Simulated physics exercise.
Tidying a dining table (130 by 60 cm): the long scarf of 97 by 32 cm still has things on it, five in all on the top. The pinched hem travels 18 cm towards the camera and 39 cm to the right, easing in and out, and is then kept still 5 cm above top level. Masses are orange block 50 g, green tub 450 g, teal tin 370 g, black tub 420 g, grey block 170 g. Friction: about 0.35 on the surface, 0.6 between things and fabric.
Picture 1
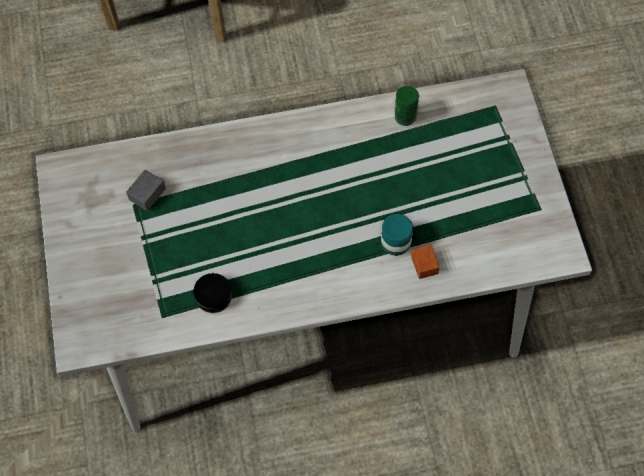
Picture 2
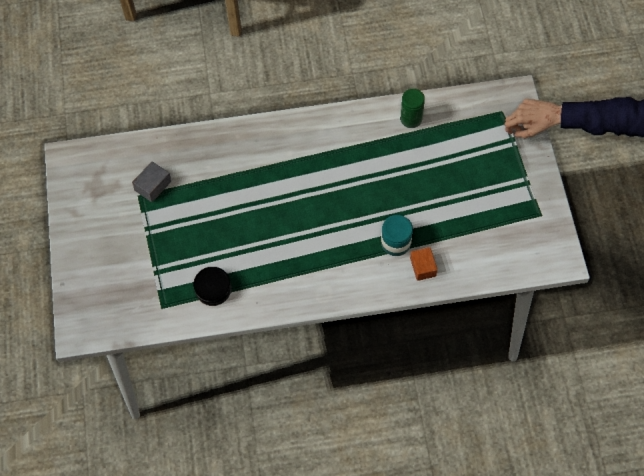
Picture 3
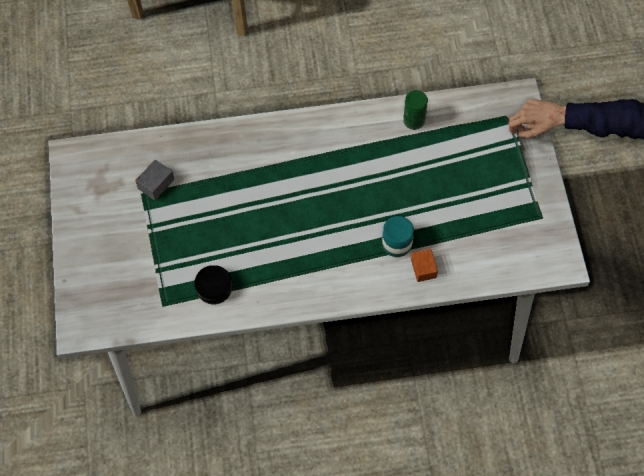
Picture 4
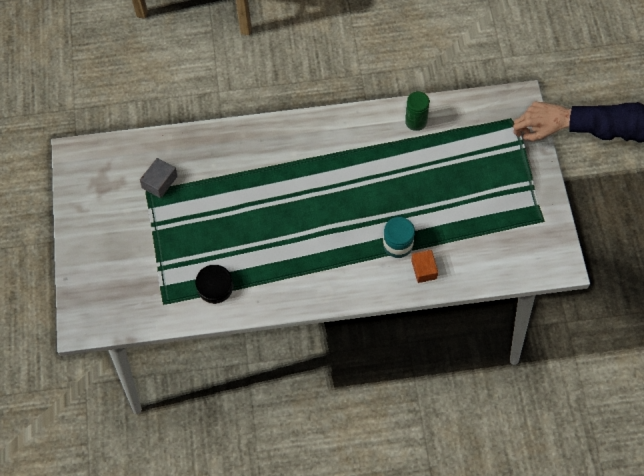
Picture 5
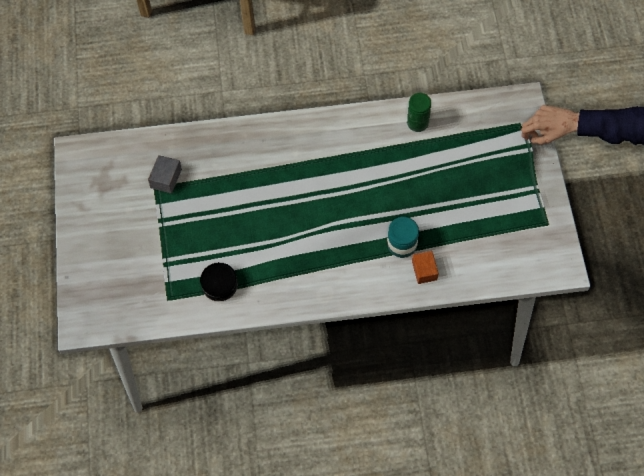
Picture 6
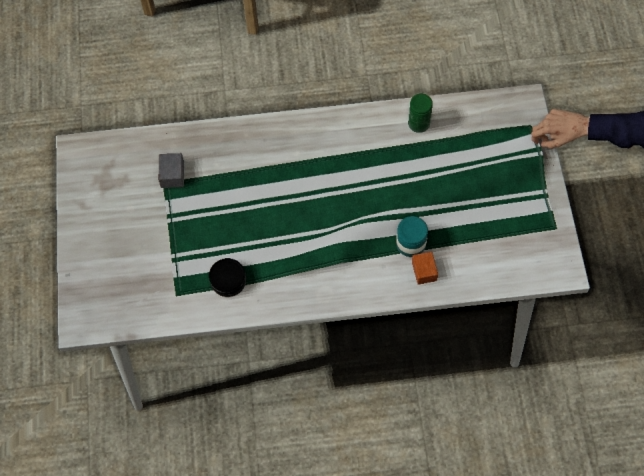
A hand pinching a green striped cloth and drawing it slightly rightward across a table, the teal tin and dark tub shifting along.
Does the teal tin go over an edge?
Result: Teal tin keeps to the top.
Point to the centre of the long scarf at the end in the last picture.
Near (495, 202).
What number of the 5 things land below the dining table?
I count 0.
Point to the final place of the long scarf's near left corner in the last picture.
Near (297, 240).
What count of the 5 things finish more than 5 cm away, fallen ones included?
That makes 3.
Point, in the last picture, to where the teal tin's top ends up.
At about (565, 231).
Next, 95 % of the long scarf is still over the top; teal tin 12 cm off its start, black tub 12 cm off its start, grey block 11 cm off its start.
Then, 85 % of the long scarf is still over the top; teal tin 23 cm off its start, black tub 23 cm off its start, grey block 18 cm off its start.
After that, 75 % of the long scarf is still over the top; teal tin 34 cm off its start at (542, 227), black tub 33 cm off its start at (340, 233), grey block 18 cm off its start at (221, 147).
Later, 70 % of the long scarf is still over the top; teal tin 40 cm off its start, black tub 36 cm off its start, grey block 18 cm off its start.
At the end, 70 % of the long scarf is still over the top; teal tin 40 cm off its start at (565, 231), black tub 36 cm off its start at (354, 230), grey block 18 cm off its start at (221, 147).
